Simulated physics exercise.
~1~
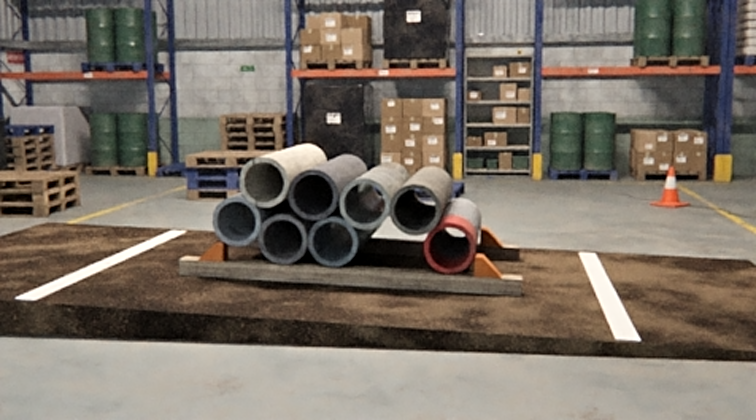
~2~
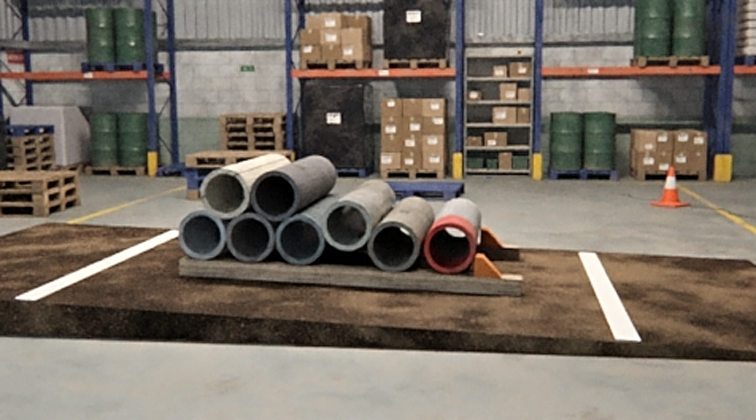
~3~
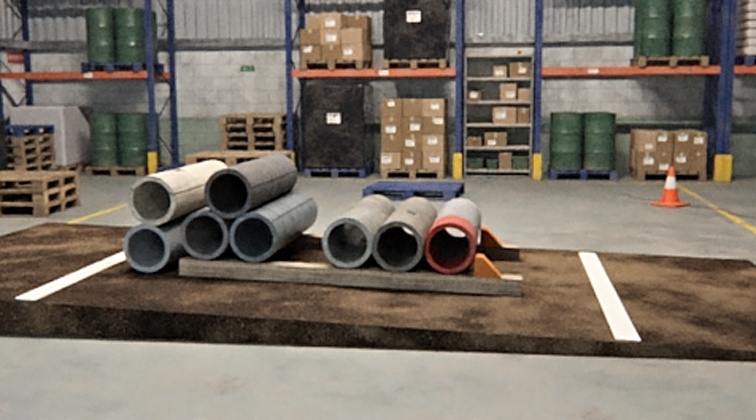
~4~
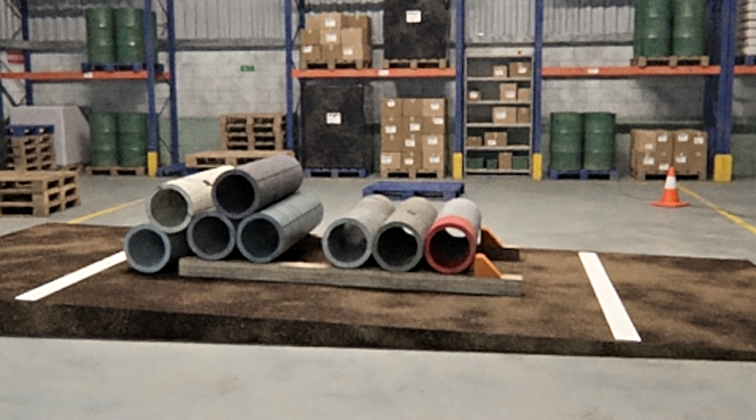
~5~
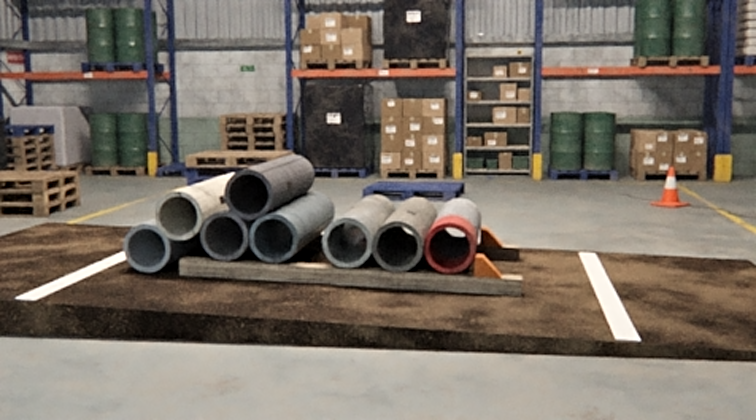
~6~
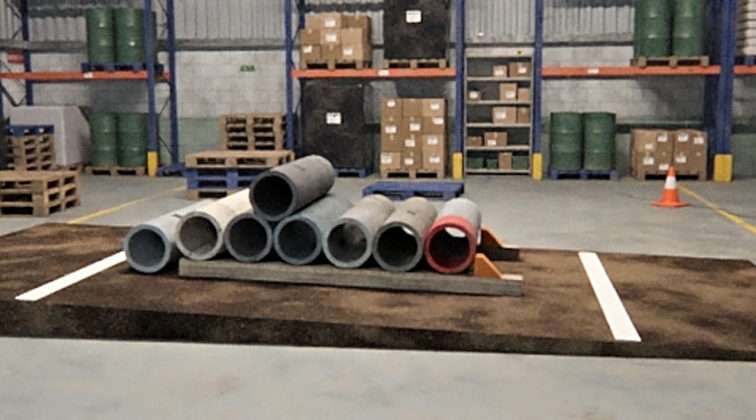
A stack of grey concrete pipes slumped and spread out to the left on its bearers, opening a gap before the upper pipes settled down among the rest, leaving one resting on top while the red pipe stayed at the right.
